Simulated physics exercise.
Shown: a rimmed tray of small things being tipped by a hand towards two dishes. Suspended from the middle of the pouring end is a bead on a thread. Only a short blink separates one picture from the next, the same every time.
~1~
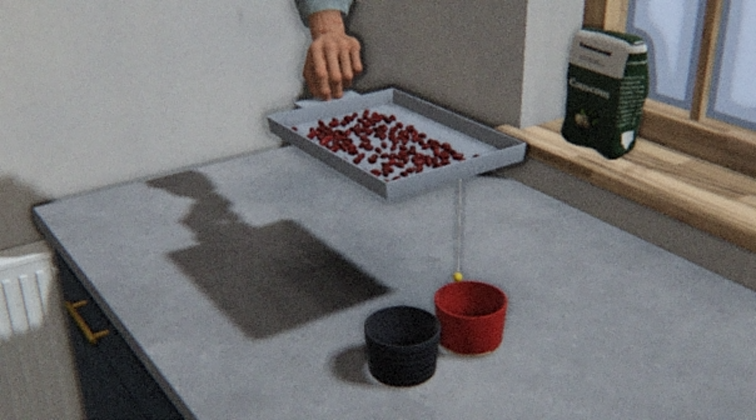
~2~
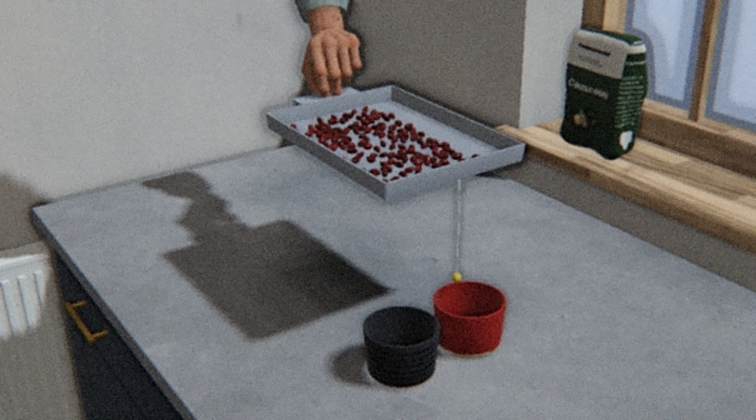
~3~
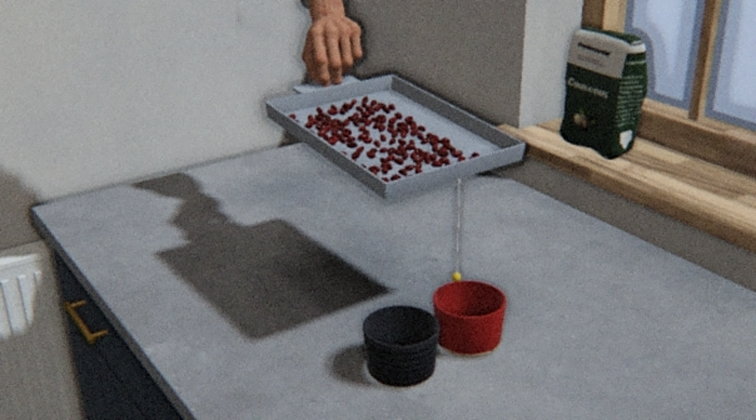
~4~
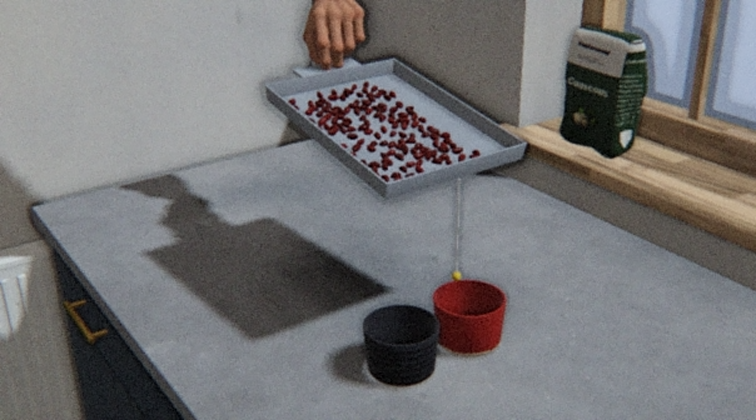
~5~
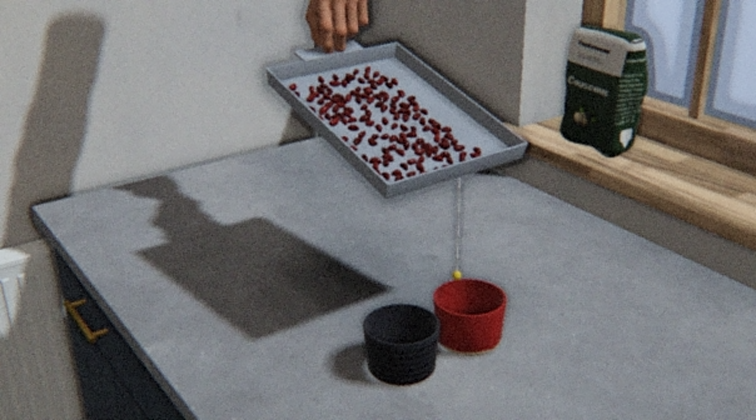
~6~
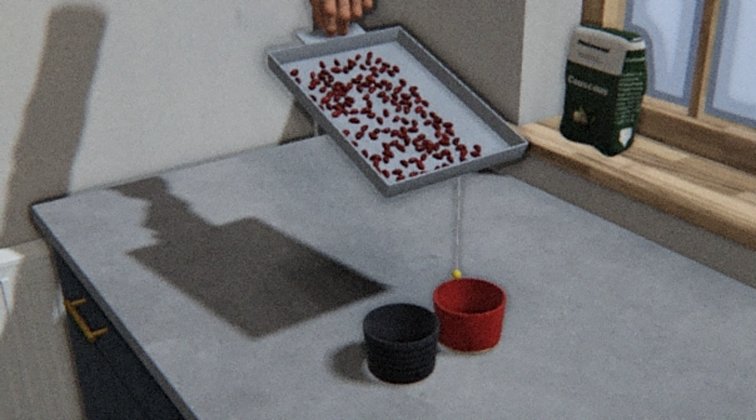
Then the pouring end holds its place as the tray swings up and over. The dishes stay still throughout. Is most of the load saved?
So the dishes get the minority of the load, I reckon.
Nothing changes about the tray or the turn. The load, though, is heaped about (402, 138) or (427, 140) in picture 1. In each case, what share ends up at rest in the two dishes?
Respectively 30 and 30 in a hundred.
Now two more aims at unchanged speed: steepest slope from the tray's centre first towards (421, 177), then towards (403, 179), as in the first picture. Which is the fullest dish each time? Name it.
Taking them in order: Left side, followed by left side.
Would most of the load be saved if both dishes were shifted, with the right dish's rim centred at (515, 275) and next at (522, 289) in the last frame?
Placing 1: A minority of it. Placing 2: A majority of it.
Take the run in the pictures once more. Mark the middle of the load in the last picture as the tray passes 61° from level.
Somewhere near pixel (440, 149).
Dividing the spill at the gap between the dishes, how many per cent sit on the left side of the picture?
Around 10 per cent, give or take.
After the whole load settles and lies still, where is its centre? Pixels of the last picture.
Around (492, 359).
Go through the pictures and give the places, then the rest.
Corners of the pouring end near (387, 182) and (523, 143), level; middle of the load near (384, 146), kidney beans; left dish near (425, 361); right dish near (493, 332); bead on its thread near (457, 277), in the first frame.
Corners of the pouring end near (386, 182) and (522, 144), level; middle of the load near (383, 144), in the second frame.
Corners of the pouring end near (387, 182) and (523, 143), tipped barely, level across its low end; middle of the load near (383, 139), in the third frame.
Corners of the pouring end near (388, 183) and (524, 143), tipped a little, level across its low end; middle of the load near (384, 130), in the fourth frame.
Corners of the pouring end near (389, 183) and (525, 143), tipped a little, level across its low end; middle of the load near (385, 122), in the fifth frame.
Corners of the pouring end near (389, 183) and (526, 142), tipped clearly, level across its low end; middle of the load near (386, 114); left dish near (424, 358); right dish near (492, 329), in the sixth frame.
Shortly afterwards, tray tipped steeply; all but a few on the tray; only a few in the air.
Next, tray tipped right over; the bulk on the tray; only a few in the left dish; only a few in the right dish; a little outside both; a little in the air.
Some moments later, tray tipped past a quarter turn; a little in the left dish; near a quarter in the right dish; near two thirds outside both.
In the end, tray tipped past a quarter turn; a little in the left dish; near a quarter in the right dish; near two thirds outside both.
